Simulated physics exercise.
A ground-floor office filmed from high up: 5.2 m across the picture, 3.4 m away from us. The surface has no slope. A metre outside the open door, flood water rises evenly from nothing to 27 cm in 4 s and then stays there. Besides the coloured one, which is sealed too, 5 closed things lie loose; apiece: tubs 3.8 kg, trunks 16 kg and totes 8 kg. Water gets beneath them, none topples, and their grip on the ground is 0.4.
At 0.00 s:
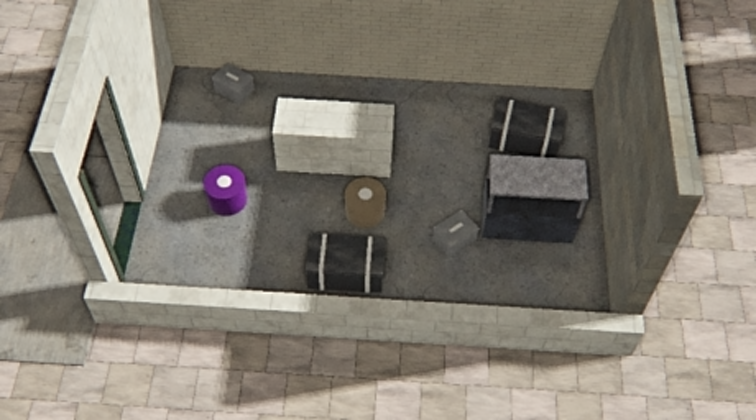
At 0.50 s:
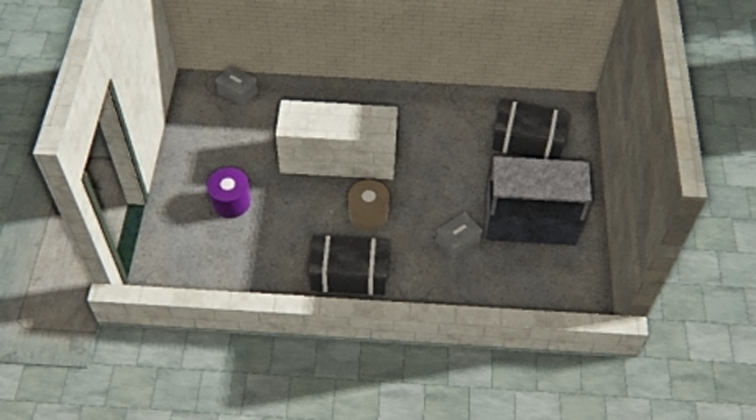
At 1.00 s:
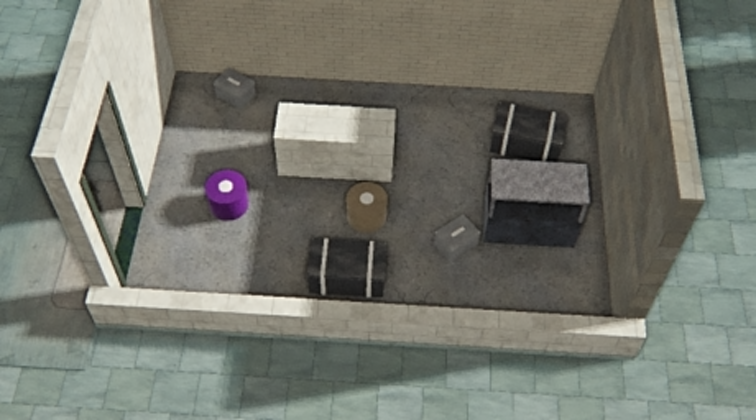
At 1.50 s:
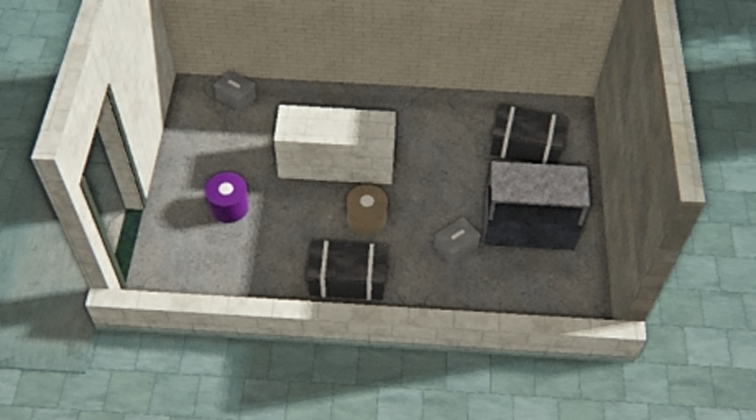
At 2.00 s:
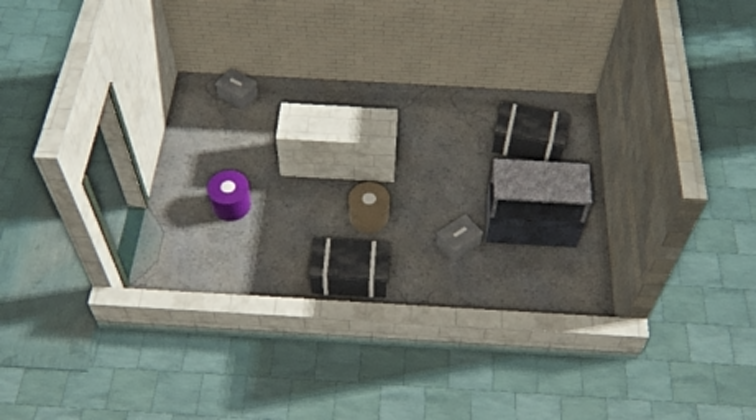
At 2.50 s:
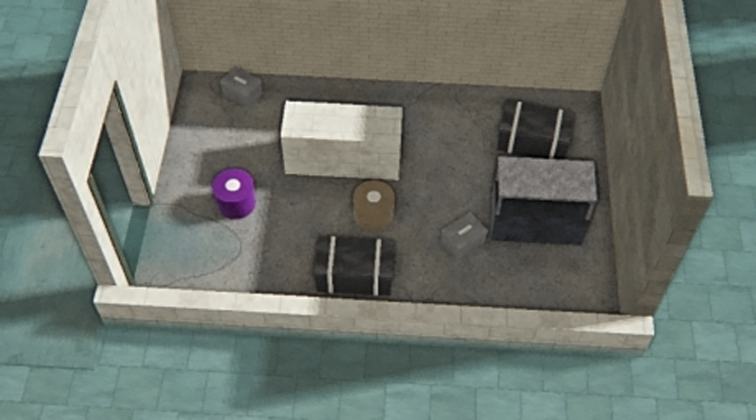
Ground-floor office from above, greenish water covering the paving outside, then creeping in at the left doorway, purple tub and trunks unmoving.
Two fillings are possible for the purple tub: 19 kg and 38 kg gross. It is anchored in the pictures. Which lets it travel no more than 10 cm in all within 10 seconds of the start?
For it, only the larger load is enough.
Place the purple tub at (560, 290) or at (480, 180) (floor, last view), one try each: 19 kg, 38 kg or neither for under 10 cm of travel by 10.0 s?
In turn: Only the larger holds; only the larger holds.
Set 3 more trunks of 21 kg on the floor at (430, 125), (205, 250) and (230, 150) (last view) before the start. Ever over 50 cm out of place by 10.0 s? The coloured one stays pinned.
In turn: Under, more, over.
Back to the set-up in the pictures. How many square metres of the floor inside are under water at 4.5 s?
Some 7.0 m2.
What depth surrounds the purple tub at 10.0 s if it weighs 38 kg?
Roughly 8 cm.
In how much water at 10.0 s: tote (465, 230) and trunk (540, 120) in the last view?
Roughly 11 and 12 cm.
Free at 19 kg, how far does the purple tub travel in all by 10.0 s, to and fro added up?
About 50 cm.
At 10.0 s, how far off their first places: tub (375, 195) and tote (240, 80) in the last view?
In that order: 200 cm, 140 cm.
After 3.5 s the purple tub would be 0 cm from its start with 19 kg and 0 cm from its start with 38 kg; 5 cm of water round it then.
After 4.5 s the purple tub would be 17 cm from its start with 19 kg and 0 cm from its start with 38 kg; 6 cm of water round it then.
After 7.0 s the purple tub would be 47 cm from its start with 19 kg and 0 cm from its start with 38 kg; 7 cm of water round it then.
After 10.0 s the purple tub would be 47 cm from its start with 19 kg and 0 cm from its start with 38 kg; 8 cm of water round it then.
